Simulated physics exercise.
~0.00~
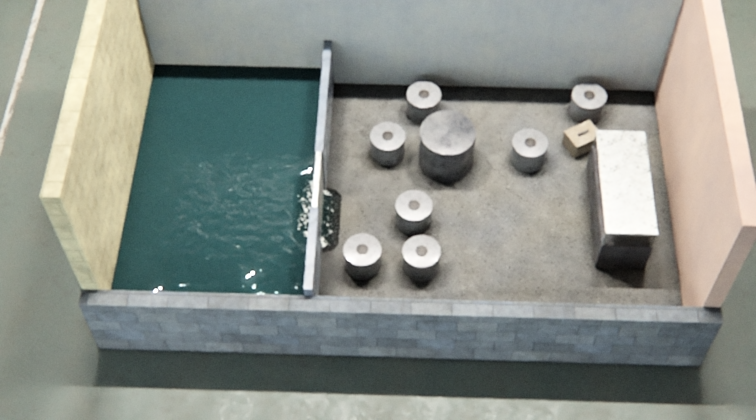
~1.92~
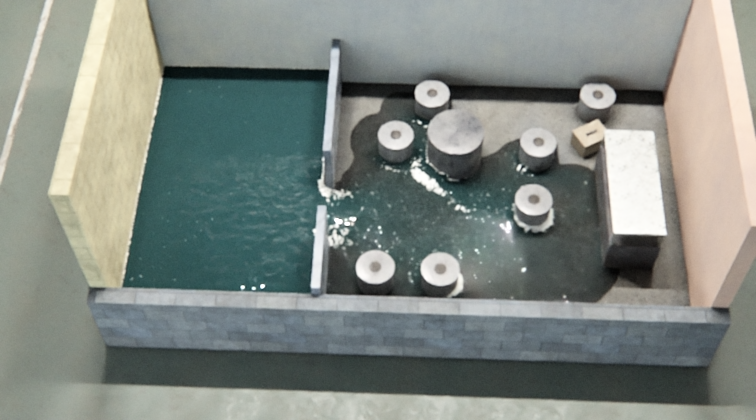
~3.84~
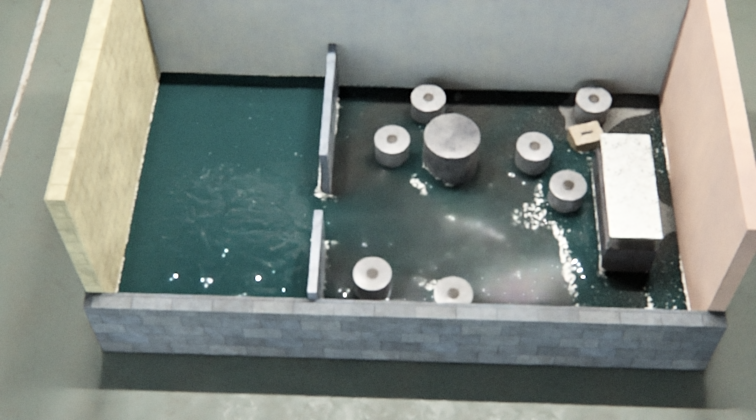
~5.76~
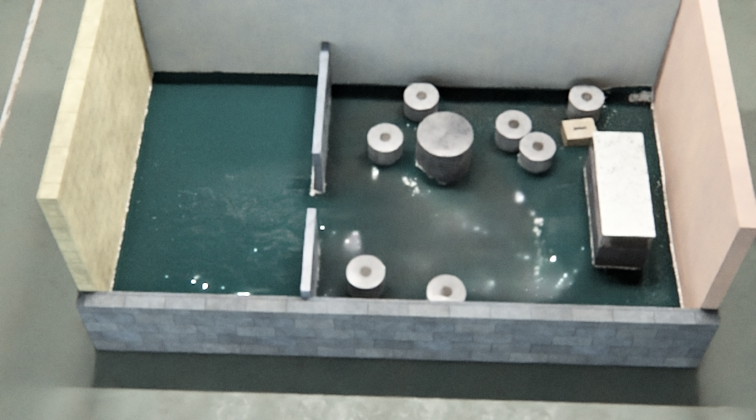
Dark green water bursts through a partition gap, floods the room and shifts a few grey tubs.
